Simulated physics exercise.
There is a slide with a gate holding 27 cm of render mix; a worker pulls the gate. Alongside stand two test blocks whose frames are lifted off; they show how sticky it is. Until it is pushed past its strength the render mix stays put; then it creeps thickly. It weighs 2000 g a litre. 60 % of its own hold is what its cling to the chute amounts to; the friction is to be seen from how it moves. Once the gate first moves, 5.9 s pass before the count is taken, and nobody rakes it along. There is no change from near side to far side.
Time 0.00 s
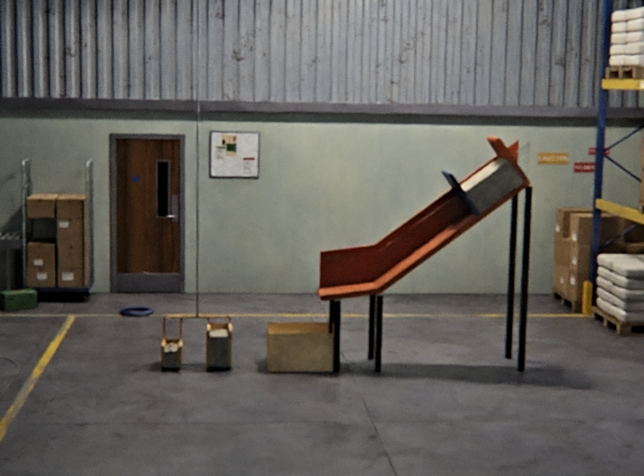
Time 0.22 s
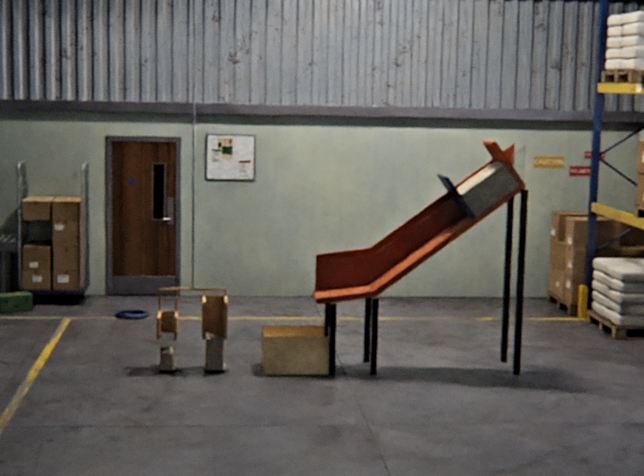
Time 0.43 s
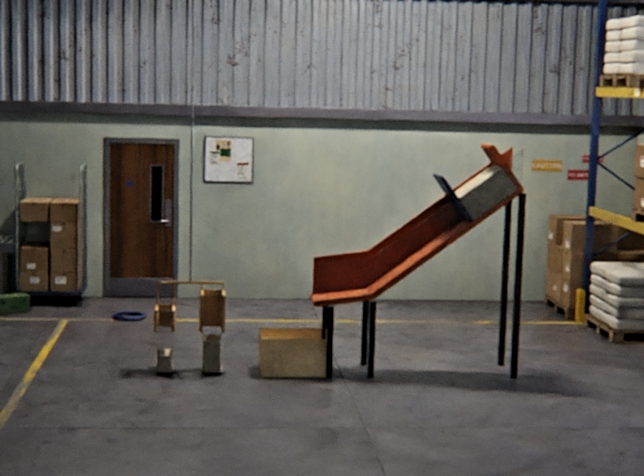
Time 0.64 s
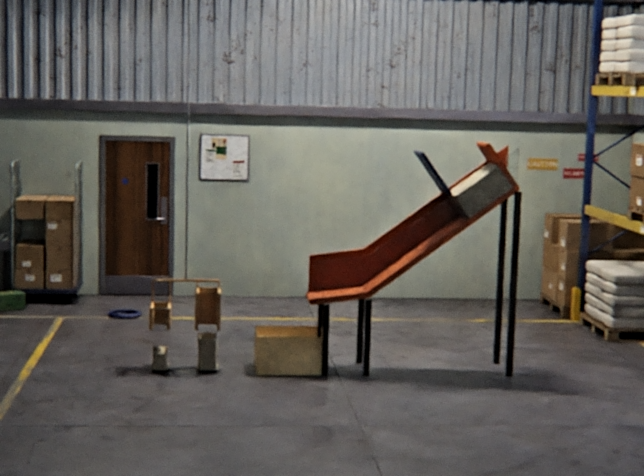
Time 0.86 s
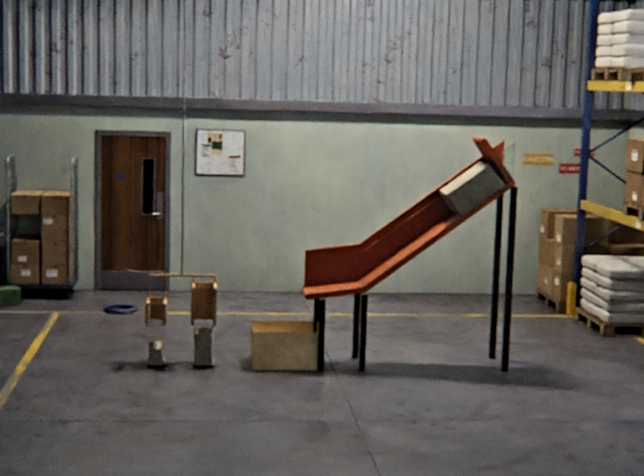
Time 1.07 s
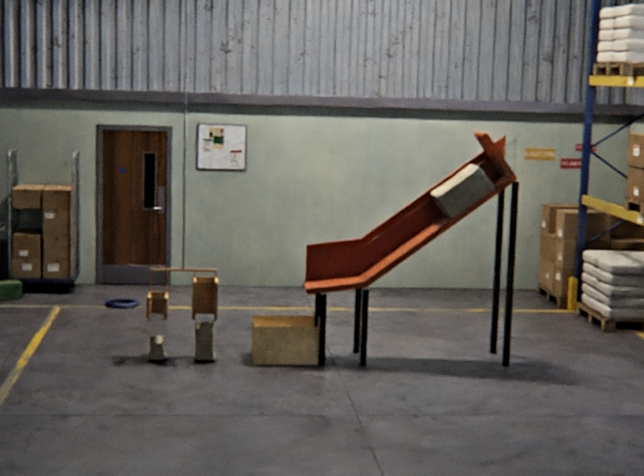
An orange slide stands by two blocks being uncovered, its gate lifts, and mix creeps downward.
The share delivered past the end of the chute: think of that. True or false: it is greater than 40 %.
False.
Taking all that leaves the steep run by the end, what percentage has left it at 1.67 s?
I'd put it near 0 per cent.
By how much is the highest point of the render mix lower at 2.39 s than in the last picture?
Measured change: About 88.5 cm.
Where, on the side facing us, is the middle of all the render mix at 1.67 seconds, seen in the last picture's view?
Somewhere near (413, 233).
After 1.67 s, all is on the steep run, none on the flatter one and 0 % past the end.
After 2.39 s, 17 % is on the steep run, 83 % on the flatter one and 0 % past the end.
After 3.10 s, 16 % is on the steep run, 84 % on the flatter one and 0 % past the end.
After 3.81 s, 16 % is on the steep run, 84 % on the flatter one and 0 % past the end.
After 6.25 s, 16 % is on the steep run, 84 % on the flatter one and 0 % past the end.
